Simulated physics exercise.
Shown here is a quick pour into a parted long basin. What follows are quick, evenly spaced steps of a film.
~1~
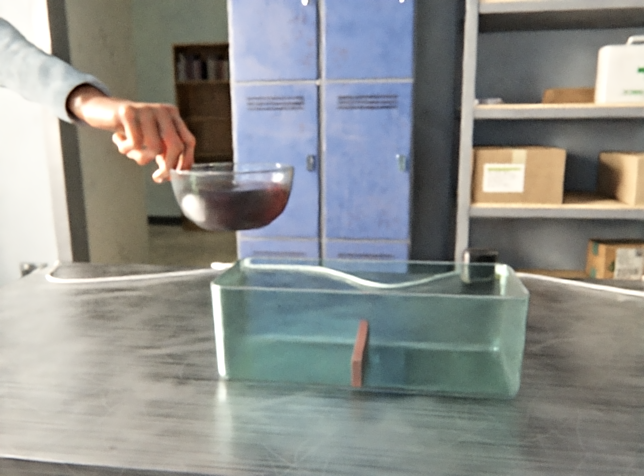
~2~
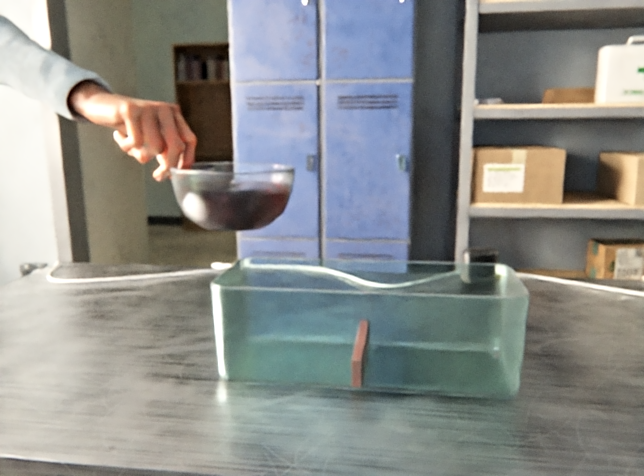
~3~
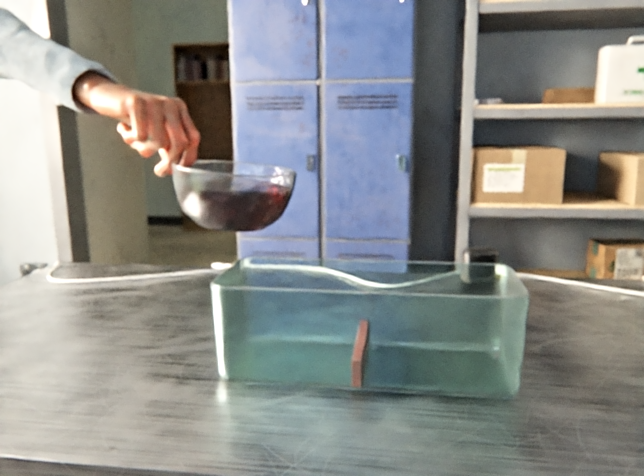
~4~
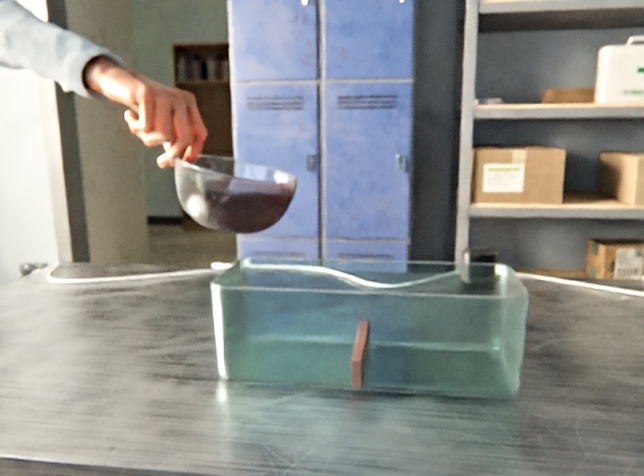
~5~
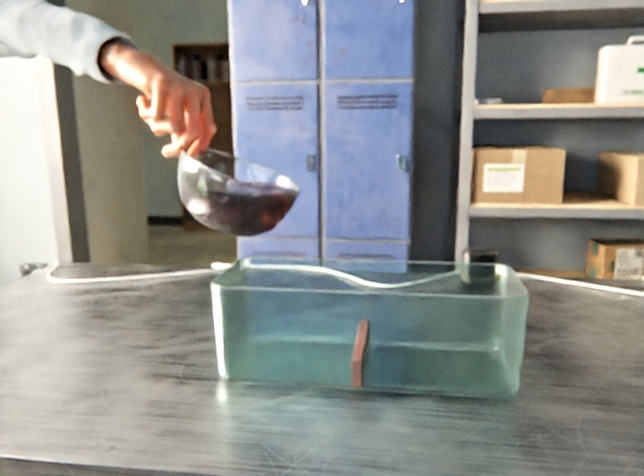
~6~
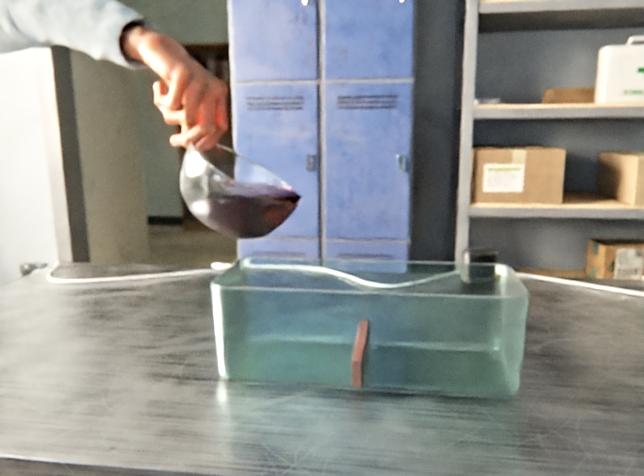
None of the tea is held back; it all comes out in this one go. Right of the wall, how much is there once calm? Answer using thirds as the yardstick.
Under a third of it.
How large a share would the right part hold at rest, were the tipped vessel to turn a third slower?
About 5 %.
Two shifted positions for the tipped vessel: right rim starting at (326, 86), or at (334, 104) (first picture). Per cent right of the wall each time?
65 %, 70 %.
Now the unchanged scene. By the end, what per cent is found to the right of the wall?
Around 10 percent.
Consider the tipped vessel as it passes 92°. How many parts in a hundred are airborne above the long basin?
Estimate: 25 per cent, roughly.
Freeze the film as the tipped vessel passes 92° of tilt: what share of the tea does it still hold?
About 20 %.
A moment on, the tilt is 92° and 21 per cent is still to pour, 55 is left of the wall and 0 right of it.
Next, the tilt is 105° and 1 per cent is still to pour, 91 is left of the wall and 4 right of it.
Then the tilt is 105° and 0 per cent is still to pour, 89 is left of the wall and 10 right of it.
Later the tilt is 105° and 0 per cent is still to pour, 88 is left of the wall and 11 right of it.
In the end 87 per cent lies left of the wall, 12 right of it and 1 outside.
